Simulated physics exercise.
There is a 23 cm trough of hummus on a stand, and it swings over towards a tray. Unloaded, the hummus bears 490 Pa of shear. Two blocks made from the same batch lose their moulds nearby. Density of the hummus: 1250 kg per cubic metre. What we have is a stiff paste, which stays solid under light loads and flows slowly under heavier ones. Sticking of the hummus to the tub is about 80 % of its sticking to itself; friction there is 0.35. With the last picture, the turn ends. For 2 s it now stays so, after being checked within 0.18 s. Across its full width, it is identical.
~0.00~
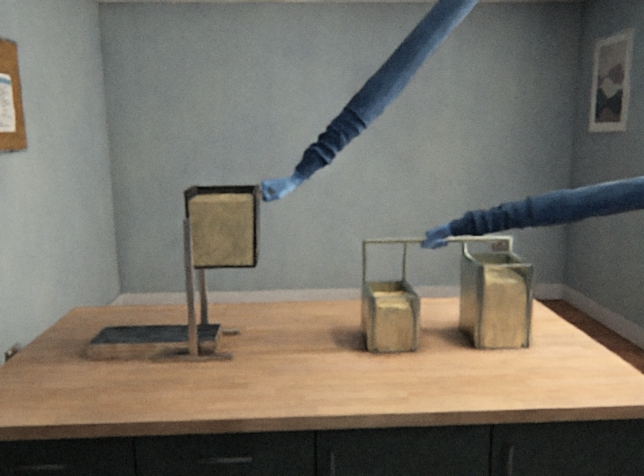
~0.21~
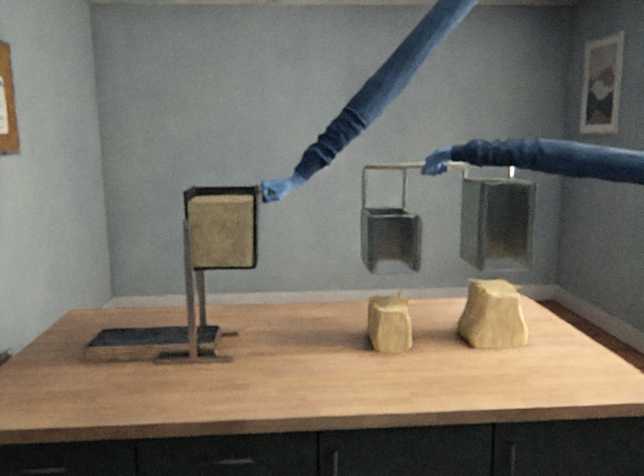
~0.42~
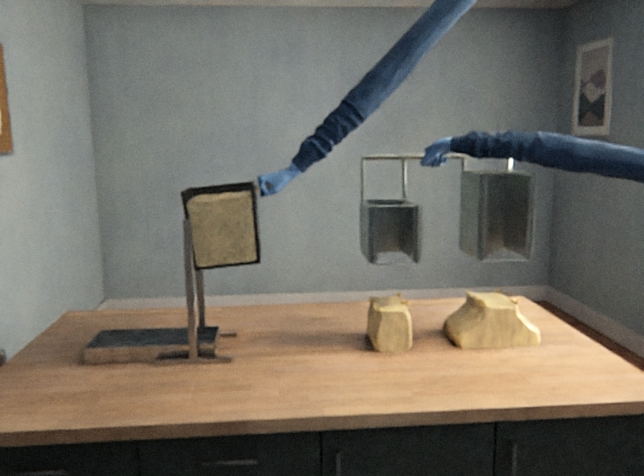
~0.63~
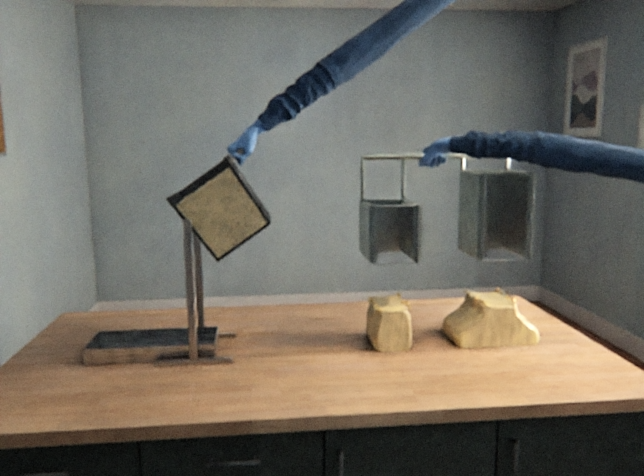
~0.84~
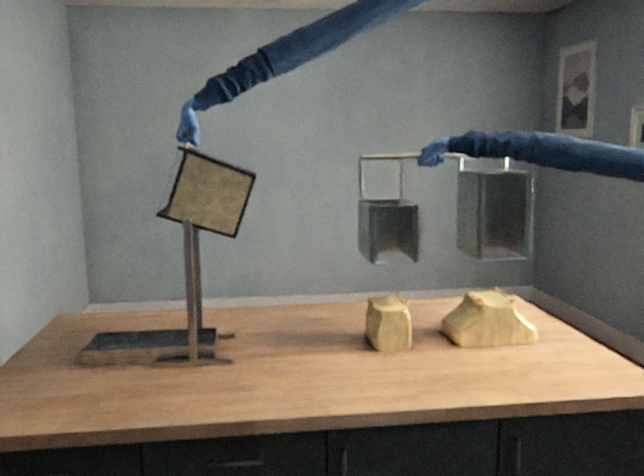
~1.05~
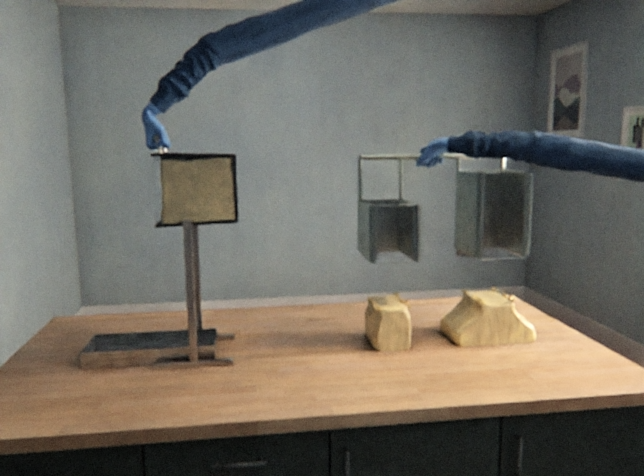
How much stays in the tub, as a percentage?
66 %.
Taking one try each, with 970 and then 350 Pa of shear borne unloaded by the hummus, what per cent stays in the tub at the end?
First 100 %, second 50 %.
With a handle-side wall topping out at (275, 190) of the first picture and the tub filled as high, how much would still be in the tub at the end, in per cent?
The tub would end up holding some 40 % of it.
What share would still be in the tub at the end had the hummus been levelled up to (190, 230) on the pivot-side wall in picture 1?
In that case some 100 per cent.
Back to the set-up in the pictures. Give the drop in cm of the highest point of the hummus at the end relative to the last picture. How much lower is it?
Some 6 cm.
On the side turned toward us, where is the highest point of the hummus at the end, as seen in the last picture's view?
The highest point is near (196, 179) in the last picture.
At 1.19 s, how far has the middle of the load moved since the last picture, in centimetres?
Distance: About 2 cm.
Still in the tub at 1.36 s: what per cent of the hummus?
Some 85 per cent.
By 1.19 s, the tub is at 90 degrees and holds 99 %.
By 1.36 s, the tub is at 90 degrees and holds 87 %.
By 1.53 s, the tub is at 90 degrees and holds 72 %.
By 1.70 s, the tub is at 90 degrees and holds 66 %.
By 3.05 s, at the end, the tub is at 90 degrees and holds 66 %.
